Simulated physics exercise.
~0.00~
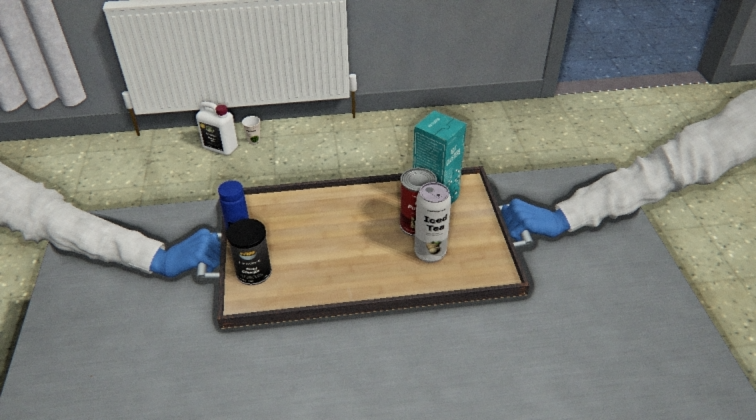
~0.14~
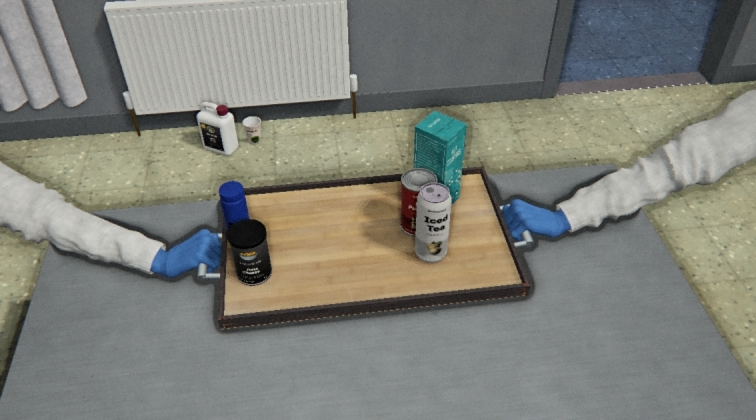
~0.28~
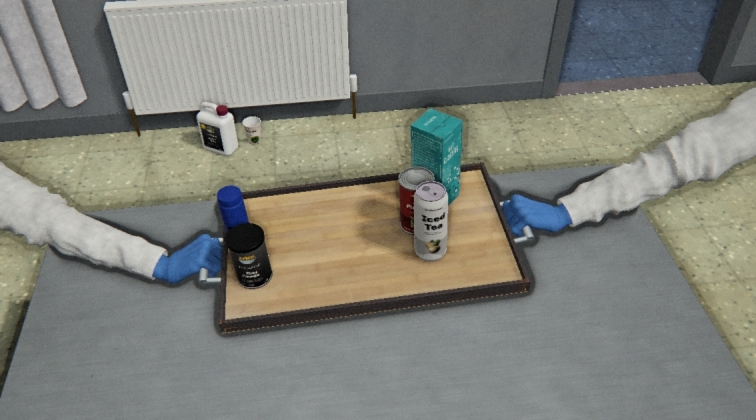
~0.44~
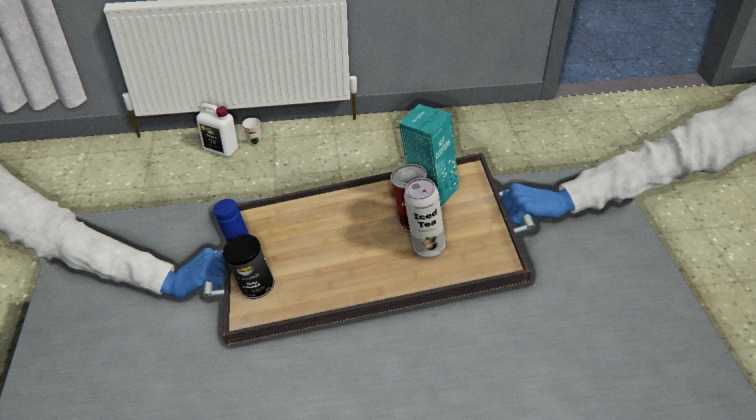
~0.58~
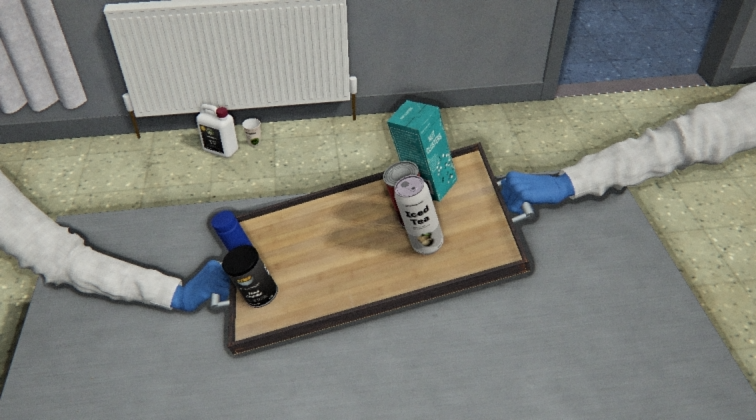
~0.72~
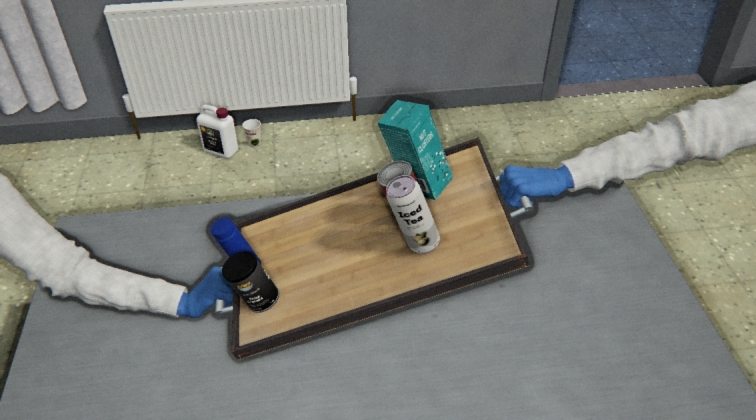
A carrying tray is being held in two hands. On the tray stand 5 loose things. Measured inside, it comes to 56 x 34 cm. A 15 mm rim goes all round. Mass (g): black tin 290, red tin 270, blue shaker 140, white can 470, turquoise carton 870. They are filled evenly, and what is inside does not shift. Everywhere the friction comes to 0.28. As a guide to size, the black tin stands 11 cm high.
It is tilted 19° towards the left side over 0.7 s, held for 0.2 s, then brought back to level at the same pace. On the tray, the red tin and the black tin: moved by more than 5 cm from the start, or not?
Red tin moved, black tin not moved.
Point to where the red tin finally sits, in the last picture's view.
In the end it sits at around (315, 216).
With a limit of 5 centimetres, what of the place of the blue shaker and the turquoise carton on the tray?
Here the blue shaker is left in place, and the turquoise carton moves off.
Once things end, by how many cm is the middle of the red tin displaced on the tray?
Roughly 21 cm.
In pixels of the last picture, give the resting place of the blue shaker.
You'll see it about at (234, 217) in the last picture.
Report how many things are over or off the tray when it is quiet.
0.
By 0.92 s, tray tilted 19°, left edge down; red tin 3 cm from its spot near (390, 200); black tin 2 cm from its spot near (243, 286); turquoise carton 4 cm from its spot.
By 1.12 s, tray tilted 18°, left edge down; red tin 9 cm from its spot near (365, 209); black tin 2 cm from its spot near (243, 284); turquoise carton 11 cm from its spot.
By 1.32 s, tray tilted 11°, left edge down; red tin 16 cm from its spot near (332, 219); black tin 2 cm from its spot near (240, 274); turquoise carton 20 cm from its spot.
By 1.42 s, tray tilted 6°, left edge down; red tin 20 cm from its spot near (319, 219); black tin 2 cm from its spot near (240, 266); white can 19 cm from its spot.
When it is over (2.2 s), not toppled but over 5 cm from the start, red tin, white can and turquoise carton; the other 2 within 5 cm of the start. In the last view, red tin near (315, 216), black tin near (240, 256).
